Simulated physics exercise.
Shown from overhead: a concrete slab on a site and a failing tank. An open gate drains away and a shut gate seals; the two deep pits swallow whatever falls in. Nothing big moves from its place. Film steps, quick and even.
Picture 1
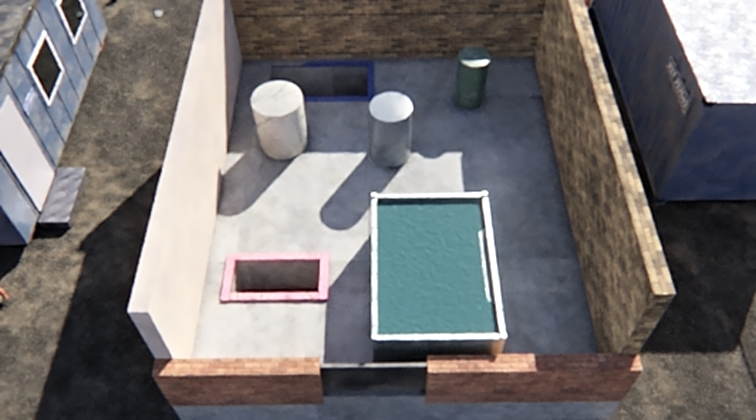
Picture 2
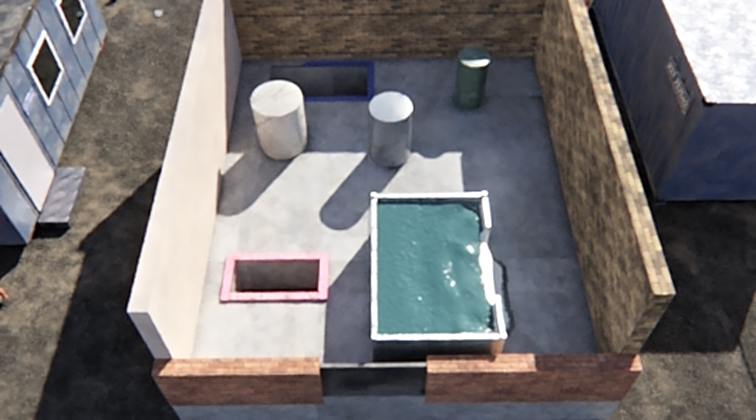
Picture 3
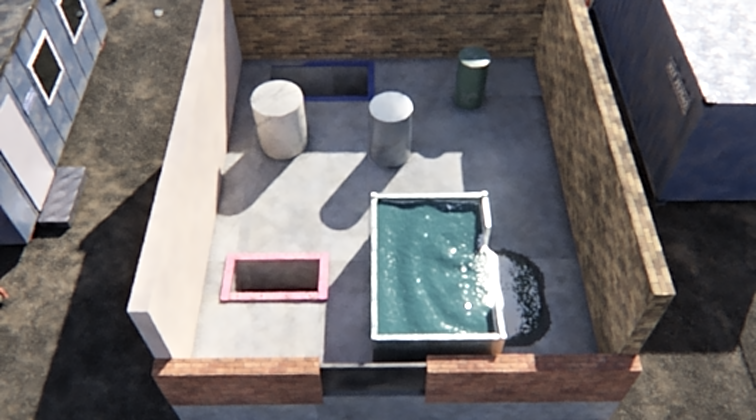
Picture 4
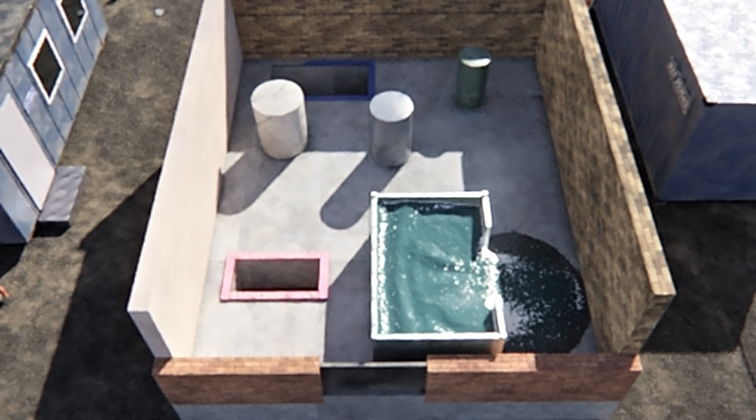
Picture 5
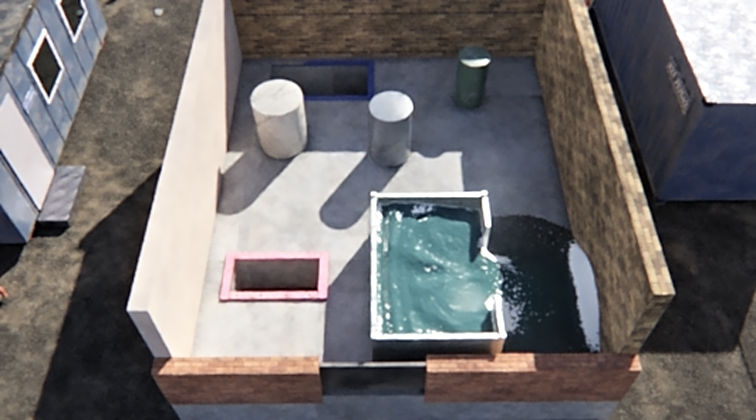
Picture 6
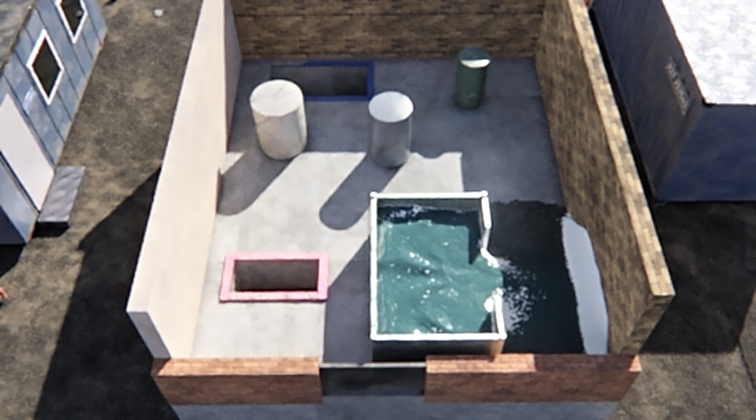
Walled concrete yard seen from above, with water bursting through the right side of a white-rimmed tank and spreading darkly across the slab.
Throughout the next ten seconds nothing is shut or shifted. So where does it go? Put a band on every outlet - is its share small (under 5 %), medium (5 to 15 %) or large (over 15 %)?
In the end, the gate has a small share, the pink pit has a small share, the blue pit has a large share.
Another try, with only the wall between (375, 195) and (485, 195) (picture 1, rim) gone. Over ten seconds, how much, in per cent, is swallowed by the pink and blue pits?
The pink pit takes 4 per cent and the blue pit 40 per cent.
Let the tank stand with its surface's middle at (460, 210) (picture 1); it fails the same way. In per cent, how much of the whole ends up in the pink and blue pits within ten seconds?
Pink about 12 %, blue about 25 %.
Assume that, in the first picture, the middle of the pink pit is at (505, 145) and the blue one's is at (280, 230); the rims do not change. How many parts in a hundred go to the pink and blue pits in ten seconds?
Pink 40%, blue 6%.
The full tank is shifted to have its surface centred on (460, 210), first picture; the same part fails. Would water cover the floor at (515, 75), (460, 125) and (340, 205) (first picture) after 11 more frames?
Spot one wetted, spot two wetted, spot three unwetted.
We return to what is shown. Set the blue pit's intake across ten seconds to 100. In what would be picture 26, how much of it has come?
Share at that point: Roughly 5 %.
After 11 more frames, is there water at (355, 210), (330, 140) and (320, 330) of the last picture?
Left dry; left dry; left dry.
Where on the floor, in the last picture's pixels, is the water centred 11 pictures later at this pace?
Near (487, 278).
A moment on, water covers 20 % of the floor; the gate 0 %, the pink pit 0 %, the blue pit 0 %.
Next, water covers 35 % of the floor; the gate 0 %, the pink pit 0 %, the blue pit 0 %.
Then, water covers 60 % of the floor; the gate 0 %, the pink pit 0 %, the blue pit 1 %.
Later, water covers 75 % of the floor; the gate 0 %, the pink pit 0 %, the blue pit 13 %.
In the end, water covers 95 % of the floor; the gate 0 %, the pink pit 1 %, the blue pit 28 %.
